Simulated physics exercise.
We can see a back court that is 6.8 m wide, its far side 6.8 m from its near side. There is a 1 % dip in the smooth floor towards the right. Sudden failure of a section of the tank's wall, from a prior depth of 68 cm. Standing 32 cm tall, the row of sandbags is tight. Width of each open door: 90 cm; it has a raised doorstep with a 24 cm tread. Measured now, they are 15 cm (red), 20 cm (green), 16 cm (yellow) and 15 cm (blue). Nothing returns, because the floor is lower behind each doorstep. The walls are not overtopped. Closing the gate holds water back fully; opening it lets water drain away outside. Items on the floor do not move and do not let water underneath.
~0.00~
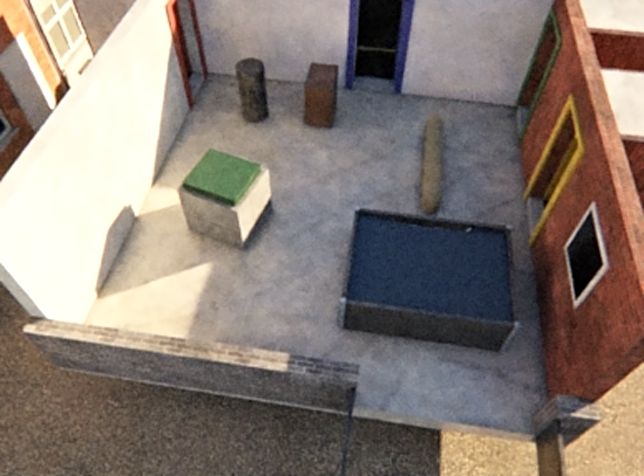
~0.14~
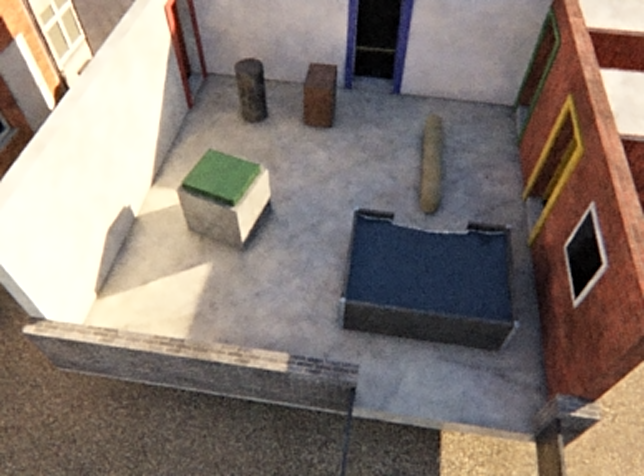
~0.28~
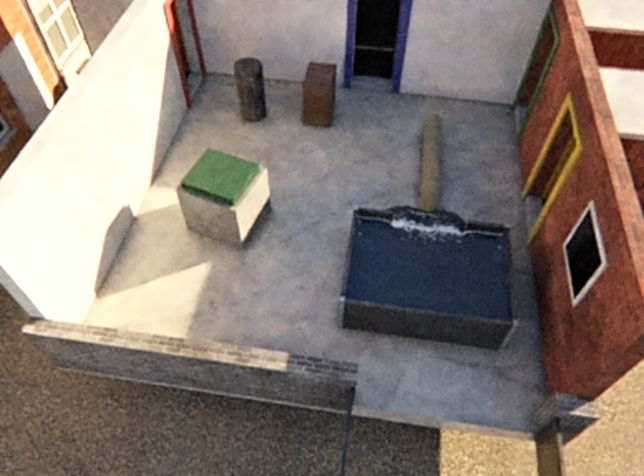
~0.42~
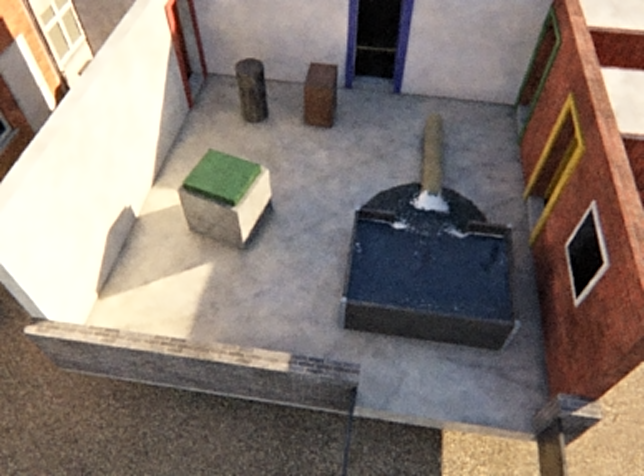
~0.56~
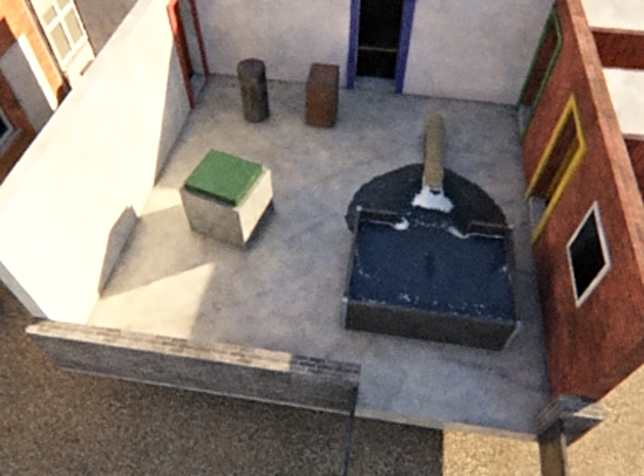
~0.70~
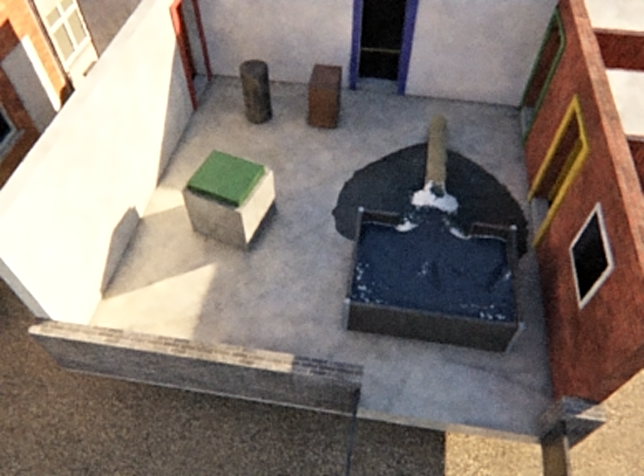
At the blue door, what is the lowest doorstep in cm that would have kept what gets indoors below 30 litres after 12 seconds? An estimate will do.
Somewhere near 14.5 cm.
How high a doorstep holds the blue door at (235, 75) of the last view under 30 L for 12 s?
It needs about 6.0 cm.
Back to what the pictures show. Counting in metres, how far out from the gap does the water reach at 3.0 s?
6.0 metres.
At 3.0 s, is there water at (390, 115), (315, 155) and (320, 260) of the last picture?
In that order: Flooded, under water, still dry.
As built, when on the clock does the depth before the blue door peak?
Around 2.4 s, give or take.
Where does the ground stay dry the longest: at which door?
Red, last of all.
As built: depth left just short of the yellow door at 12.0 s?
It comes to about 8.5 centimetres deep.
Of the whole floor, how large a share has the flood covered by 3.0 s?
Some 50 per cent is wet.
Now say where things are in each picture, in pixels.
The first picture shows the tank at (429, 265) is whole and still, 68 cm deep; the blue door at (377, 49) is dry.
In the second picture, water pours out on the far side and has run 0.3 m, to a hidden place; about 10 cm deep outside, 68 cm at the back.
In the third picture, the front is at (397, 210), 0.8 m from the gap on the far side; 1.0 m2 of floor is wet, 68 cm left at the back.
In the fourth picture, the front is at (407, 187), 1.4 m from the gap on the far side; 2.1 m2 of floor is wet, 64 cm left at the back.
In the fifth picture, the gap is on the far side, the front 2.0 m out at (423, 167); the back of the tank holds 58 cm.
In the sixth picture, water pours out on the far side and has run 2.6 m, to (423, 146); about 4 cm deep outside, 62 cm at the back; the blue door at (381, 50), 4.4 m from the gap, is still 1.9 m from the nearest water.
After 1.4 s water covers 30 % of the floor, deepest (48 cm) near (433, 214); it has not reached the blue door.
After 3.0 s water covers 50 % of the floor, deepest (31 cm) near (433, 214); 18 cm at the blue door, 21 litres in over its 15 cm doorstep.
After 12.0 s water covers 95 % of the floor, deepest (12 cm) near (425, 170); 7 cm at the blue door, 28 litres in over its 15 cm doorstep.
At the blue door as built, the water arrived by 1.5 s and peaked near 22 cm at 2.4 s.
With a doorstep of 13 cm, 49 litres would have come in within the 12 s; with 17.5 cm, 13 litres. So under 30 litres takes about 14.5 cm.
